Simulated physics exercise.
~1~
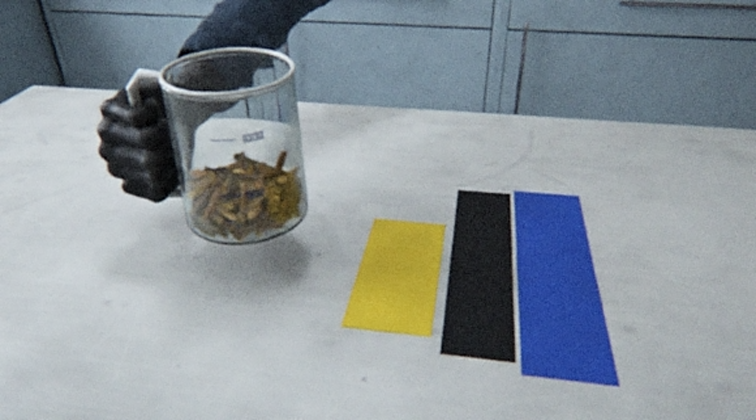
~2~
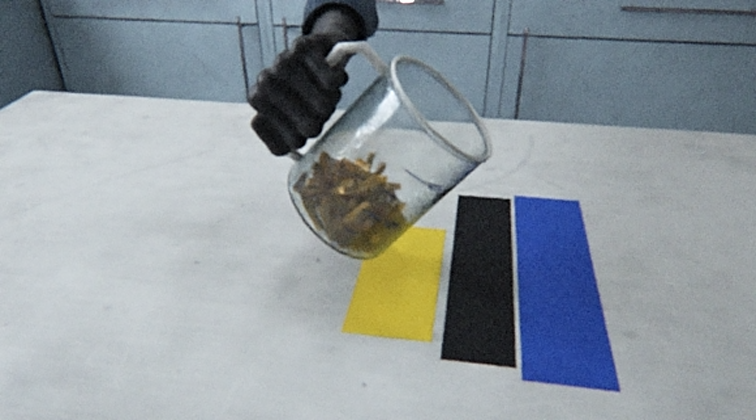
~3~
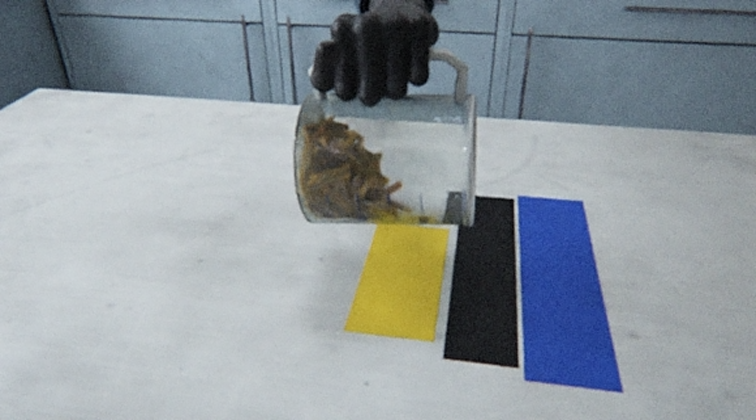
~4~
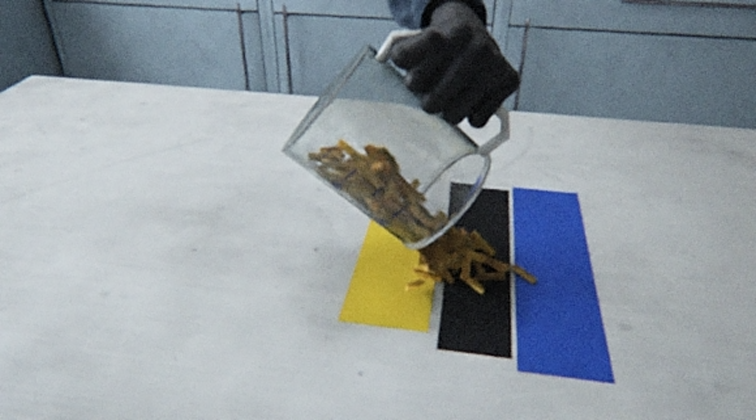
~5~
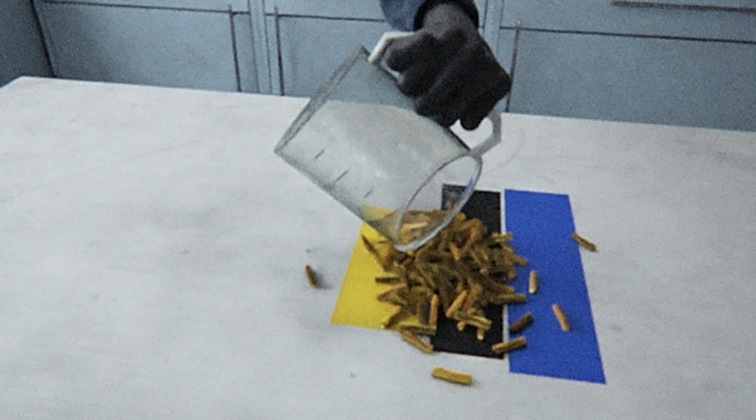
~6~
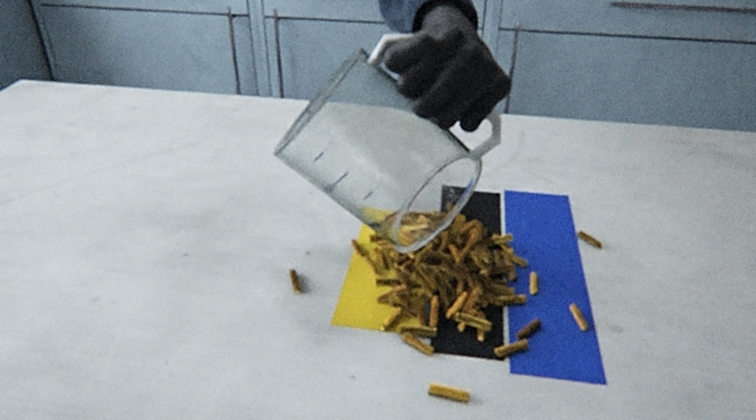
In the video, a dark-gloved hand carries a clear jug of brown dry pasta pieces rightward over a table and tips it until they pour out, leaving the jug empty and a heap across the yellow and black mats, with a few strays on the blue mat and bare table.
